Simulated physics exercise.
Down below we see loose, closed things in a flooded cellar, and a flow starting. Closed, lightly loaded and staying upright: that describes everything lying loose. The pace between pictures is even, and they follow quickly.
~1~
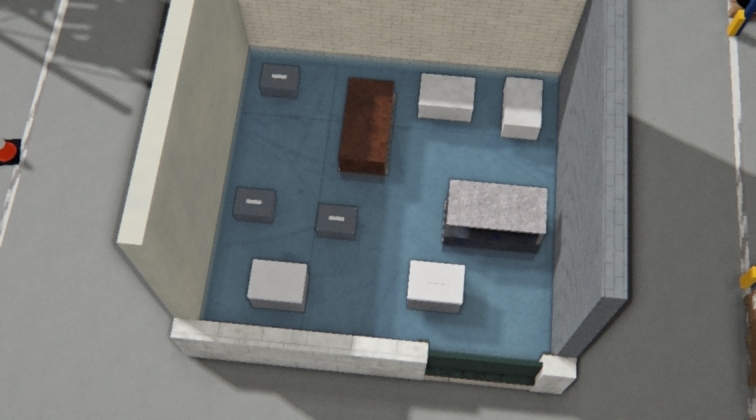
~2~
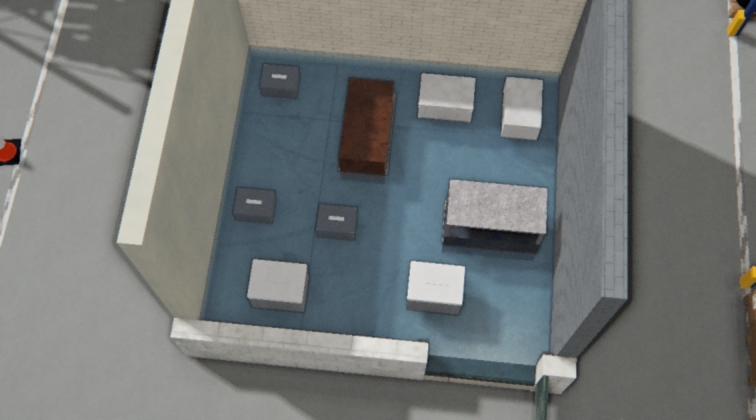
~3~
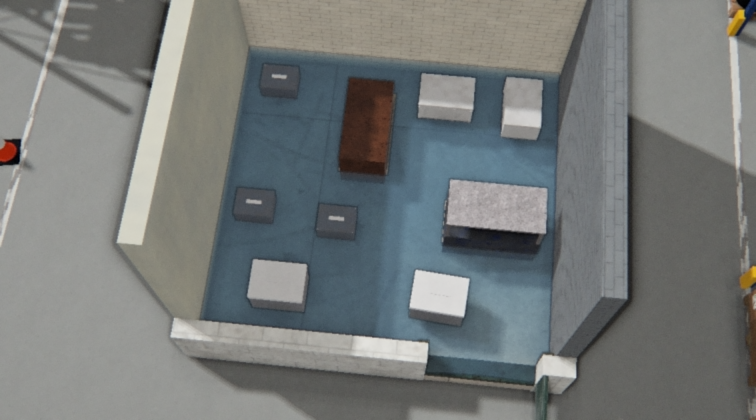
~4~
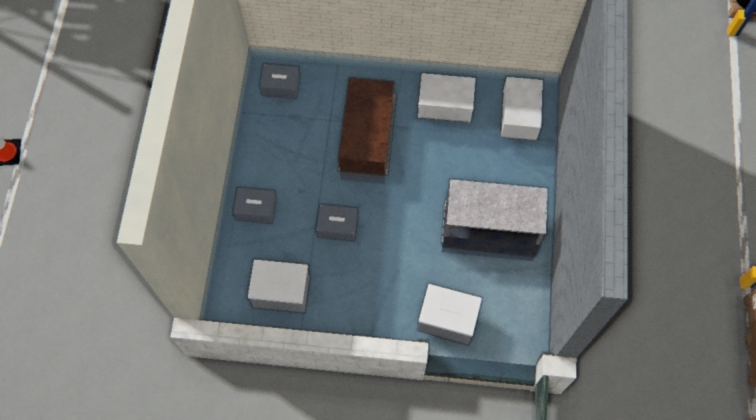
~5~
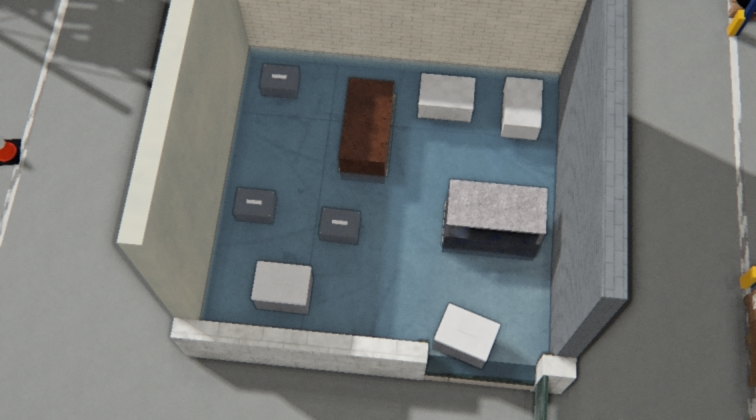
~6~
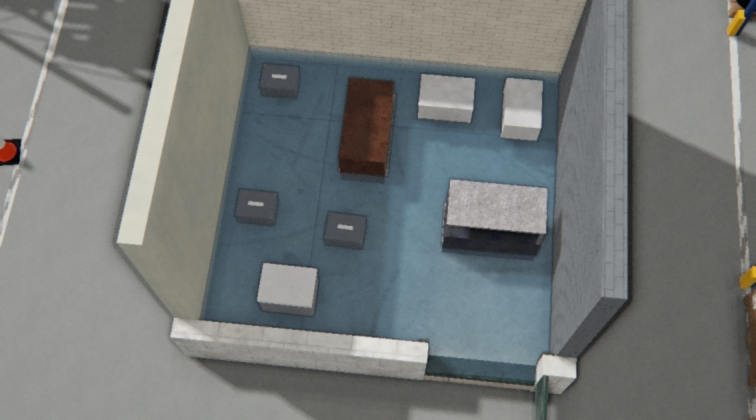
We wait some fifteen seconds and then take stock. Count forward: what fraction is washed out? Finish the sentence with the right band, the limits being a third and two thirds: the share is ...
The share is from a third to two thirds.
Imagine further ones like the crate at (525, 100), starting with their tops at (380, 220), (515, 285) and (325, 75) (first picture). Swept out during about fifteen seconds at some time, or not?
Outcome for each, listed in order: Leaves, leaves, does not leave.
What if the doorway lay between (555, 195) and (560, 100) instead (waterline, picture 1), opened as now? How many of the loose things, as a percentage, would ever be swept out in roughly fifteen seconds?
Some 60 per cent.
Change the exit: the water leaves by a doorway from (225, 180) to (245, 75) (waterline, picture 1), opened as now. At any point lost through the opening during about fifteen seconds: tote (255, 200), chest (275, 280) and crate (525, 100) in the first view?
Taking them one after another, flushed away, then flushed away, then held back.
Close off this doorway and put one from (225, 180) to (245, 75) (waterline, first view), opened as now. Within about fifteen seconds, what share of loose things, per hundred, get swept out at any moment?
I reckon close to 70 per cent.
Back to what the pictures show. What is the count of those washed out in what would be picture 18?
I get 2.
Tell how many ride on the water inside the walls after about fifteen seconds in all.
My tally gives 3.
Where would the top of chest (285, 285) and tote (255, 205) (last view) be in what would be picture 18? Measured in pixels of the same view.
About (425, 322) and (284, 254).
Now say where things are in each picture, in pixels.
In the first picture, a tote at (337, 219), afloat; a chest at (277, 280) floats; 0 of 7 have shifted.
In the second picture, a tote at (337, 219) floats; a chest at (277, 280) floats; 0 of 7 have shifted.
In the third picture, a tote at (337, 219) floats; a chest at (277, 280) floats; 1 of 7 have shifted.
In the fourth picture, a tote at (337, 219), afloat; a chest at (278, 281) floats; 1 of 7 have shifted.
In the fifth picture, a tote at (340, 223) floats, close to its start; a chest at (281, 282), afloat, close to its start; 2 of 7 have shifted.
In the sixth picture, a tote at (345, 227), afloat, close to its start; a chest at (287, 284) floats, close to its start; 3 of 7 have shifted.
A moment on, 1 of 7 are out; 6 afloat.
Next, 2 of 7 are out; 5 afloat.
Later, 3 of 7 are out; 4 afloat.
In the end, 4 of 7 are out; 3 afloat.
